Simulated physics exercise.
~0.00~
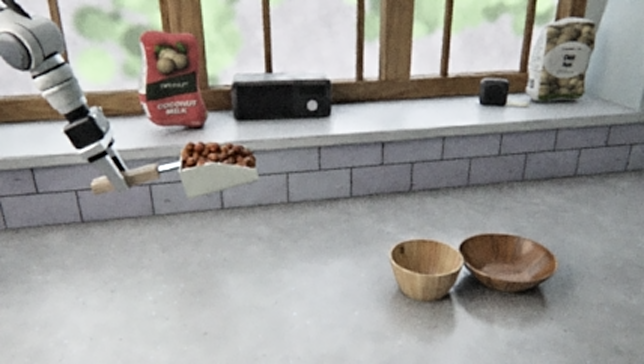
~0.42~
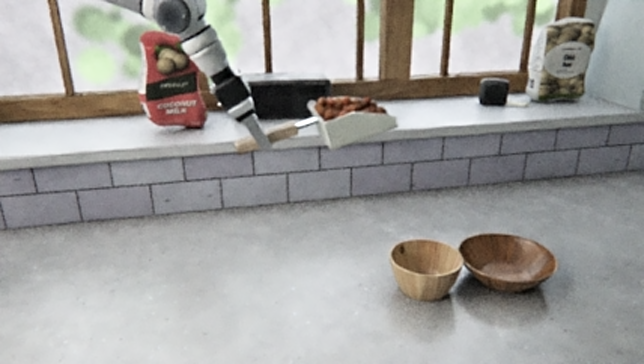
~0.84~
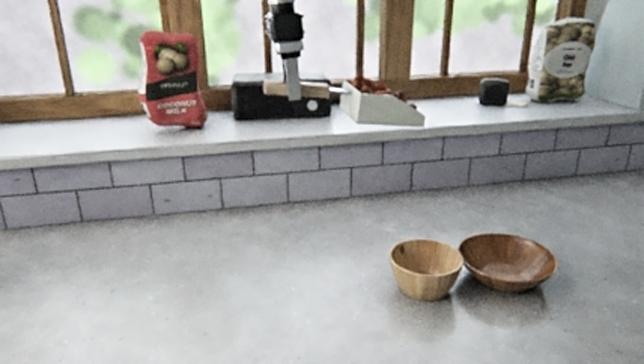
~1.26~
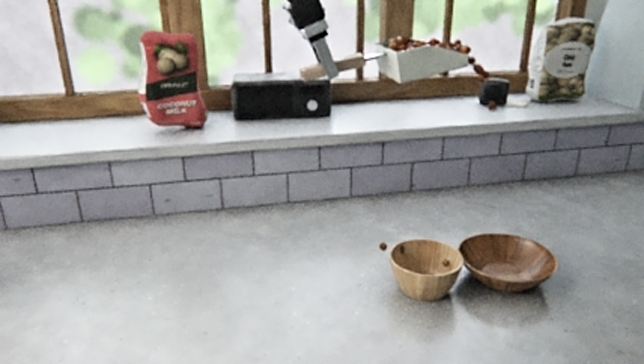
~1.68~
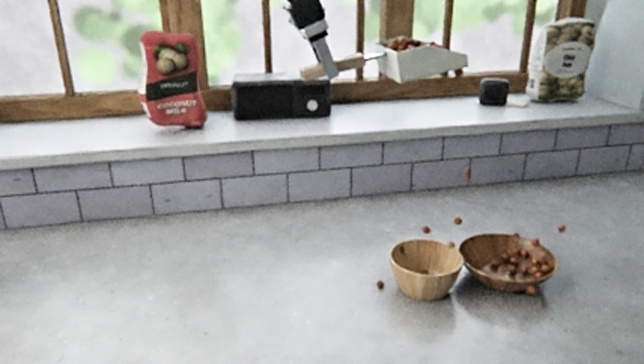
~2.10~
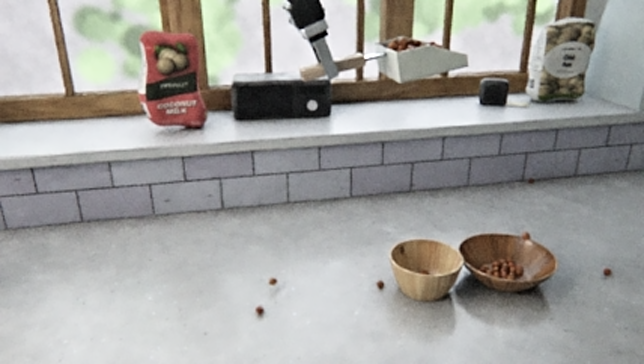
A white and black robot arm carries a pale, open-fronted scoop heaped with reddish-brown hazelnuts above a grey counter, seen from the front and slightly above. Behind, a windowsill over grey tiles holds a red bag, a black box and a pale bag, while two wooden bowls sit at the right of the counter. The arm swings the scoop rightward along the sill, then raises it and tips nuts off its front. They scatter downward, some bouncing around the bowls. Finally the scoop hangs still, mostly full, with a small cluster in the darker right bowl and several strays on the counter.
